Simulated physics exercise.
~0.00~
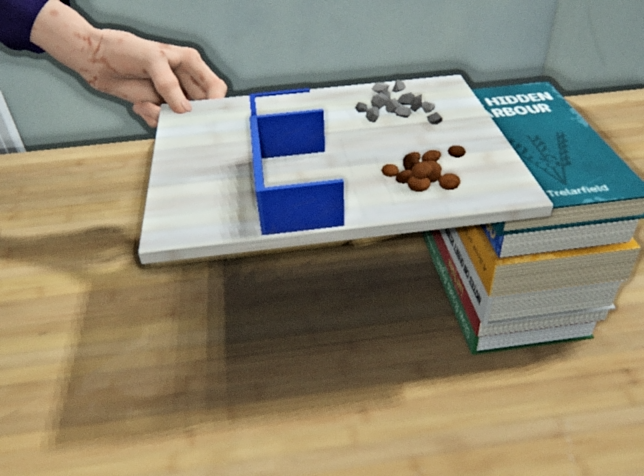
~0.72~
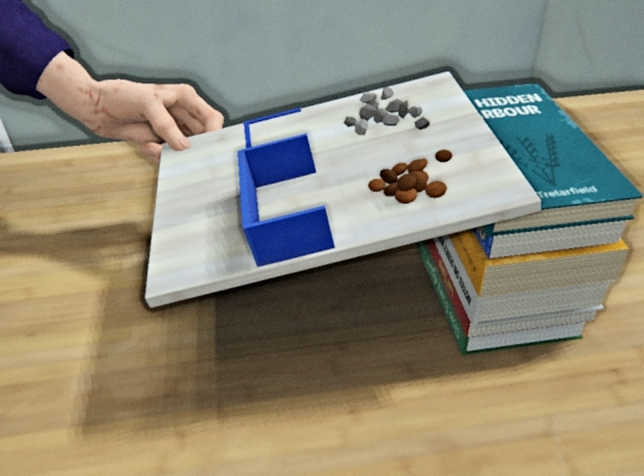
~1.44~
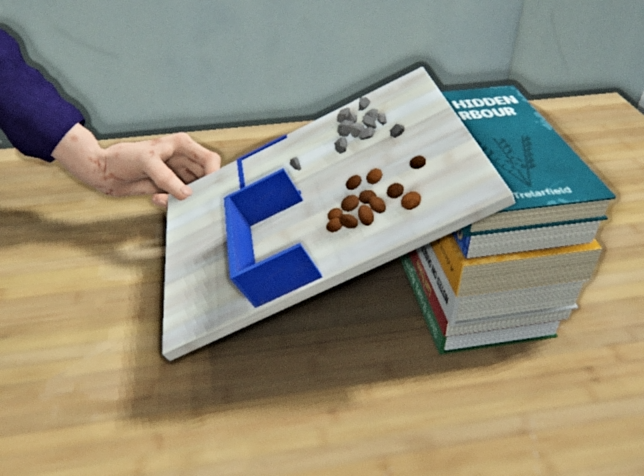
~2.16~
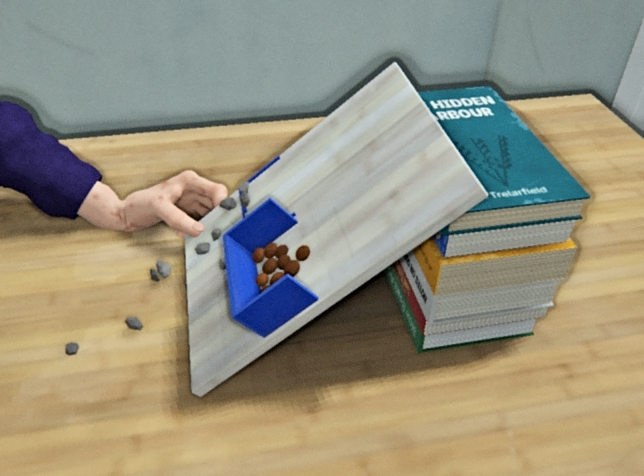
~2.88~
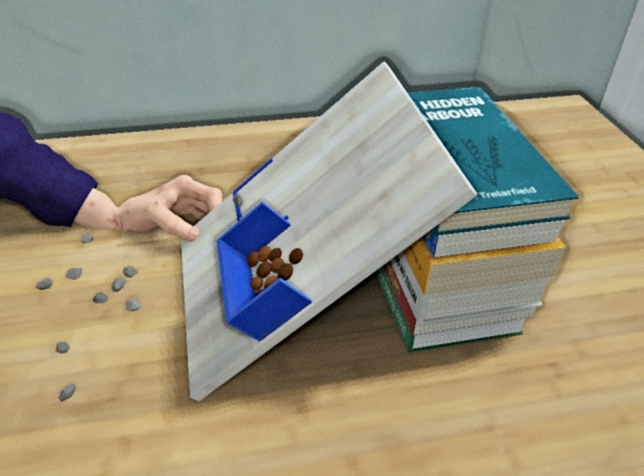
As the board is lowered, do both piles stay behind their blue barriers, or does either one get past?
The nearer brown pieces are stopped by their blue barrier, but the farther grey stones get past theirs, and most end up scattered on the counter.
